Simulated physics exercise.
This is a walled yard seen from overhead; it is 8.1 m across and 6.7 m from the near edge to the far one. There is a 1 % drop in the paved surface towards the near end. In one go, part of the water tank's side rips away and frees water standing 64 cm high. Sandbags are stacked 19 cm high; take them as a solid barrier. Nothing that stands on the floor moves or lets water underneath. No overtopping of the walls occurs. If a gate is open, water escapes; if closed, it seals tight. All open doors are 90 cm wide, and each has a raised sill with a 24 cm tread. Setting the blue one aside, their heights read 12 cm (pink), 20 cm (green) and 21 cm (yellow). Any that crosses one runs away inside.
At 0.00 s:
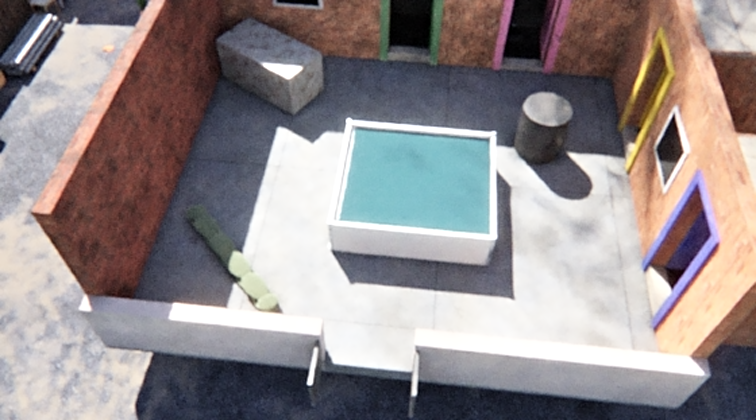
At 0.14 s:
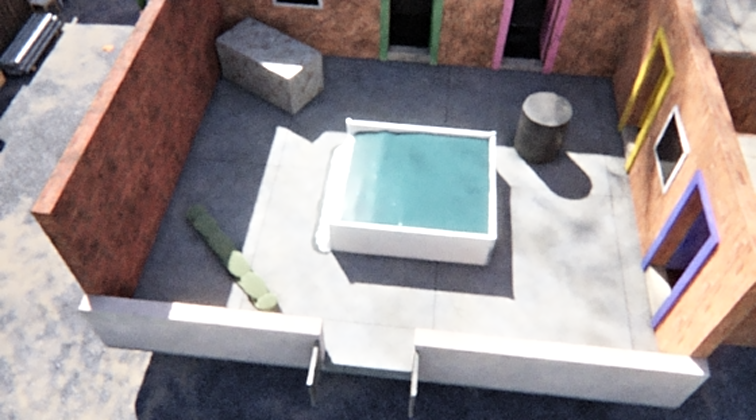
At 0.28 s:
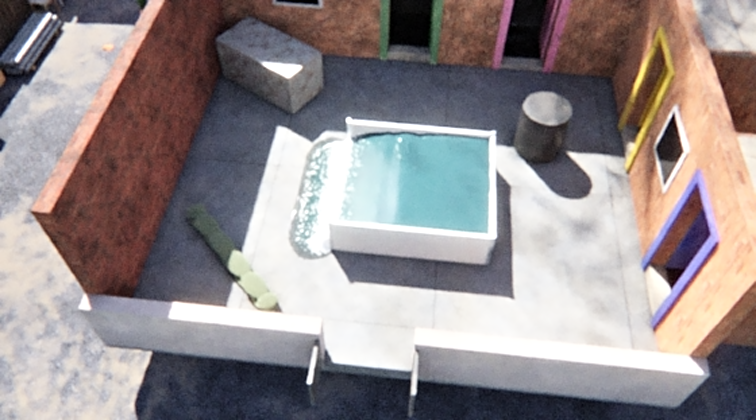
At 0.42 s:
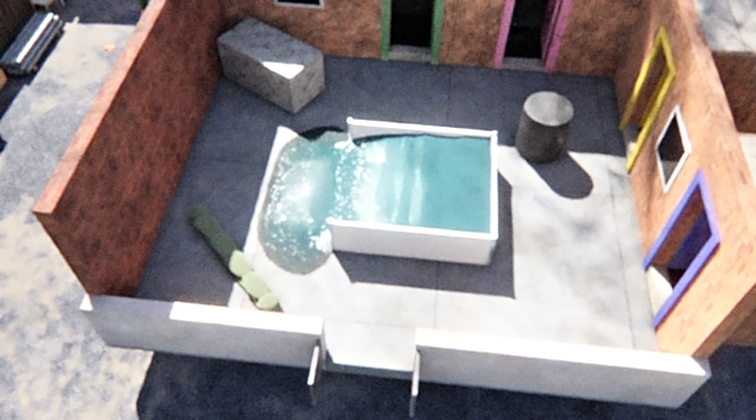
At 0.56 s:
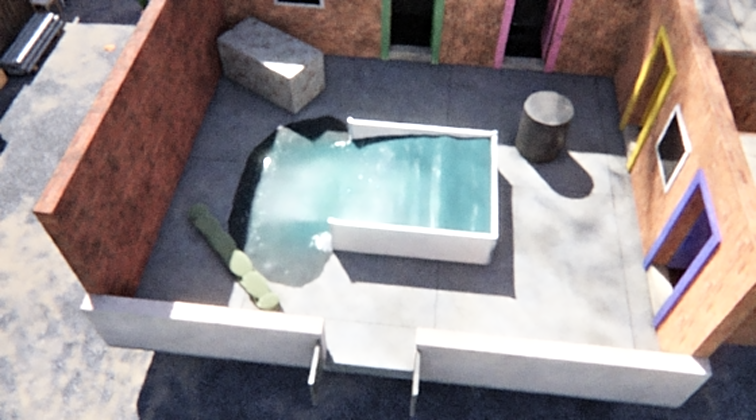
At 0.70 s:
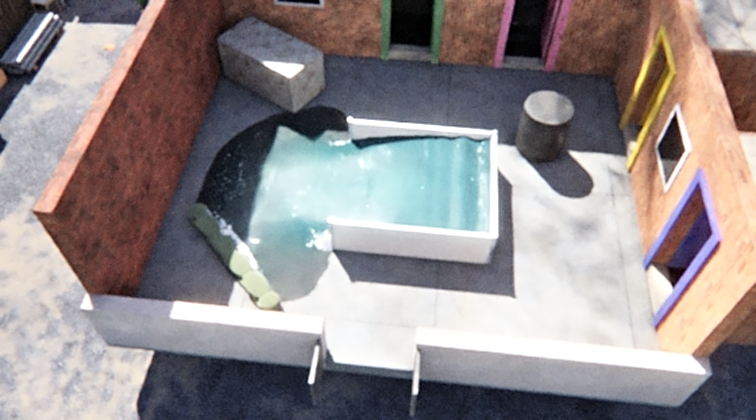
A white-sided tank of teal water sits in the middle of a walled, paved yard seen from a fixed, high overhead view. Around it are reddish-brown walls, green and pink doorways at the back, yellow and blue ones at right, a grey block, a dark cylinder and greenish sandbags at left. Water bursts from the tank's left side, foaming and fanning leftward across the paving to the sandbags.
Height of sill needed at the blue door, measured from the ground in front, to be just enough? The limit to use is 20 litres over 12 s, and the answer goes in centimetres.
Approximately 7.5 cm.
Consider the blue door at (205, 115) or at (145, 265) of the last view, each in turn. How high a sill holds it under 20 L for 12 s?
First place around 32 cm, second around 11.5 cm.
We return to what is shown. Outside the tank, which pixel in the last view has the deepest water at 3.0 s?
Near (210, 104).
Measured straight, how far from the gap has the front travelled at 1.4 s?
Reach: Approx. 3.6 m.
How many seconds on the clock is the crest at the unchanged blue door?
Roughly 9.0 s.
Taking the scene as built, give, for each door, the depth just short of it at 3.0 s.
Depths in cm: Pink 0, green 0, yellow 0, blue 0.
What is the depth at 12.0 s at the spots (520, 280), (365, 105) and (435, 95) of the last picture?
Roughly 5, 4 and 3 cm, in turn.
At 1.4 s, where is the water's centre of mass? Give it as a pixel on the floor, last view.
(356, 196) or so.
After 1.4 s water covers 25 % of the floor, deepest (46 cm) near (177, 188); it has not reached the blue door.
After 3.0 s water covers 35 % of the floor, deepest (49 cm) near (210, 104); it has not reached the blue door.
After 12.0 s water covers 95 % of the floor, deepest (14 cm) near (502, 186); 8 cm at the blue door, 0 litres in over its 23 cm sill.
At the blue door as built, the water arrived by 6.4 s and peaked near 11 cm at 9.0 s.
Run again over the same 12 s with other heights there, 31 litres in over 6.5 cm, 6 litres over 9 cm. The limit of 20 litres is kept from about 7.5 cm up.
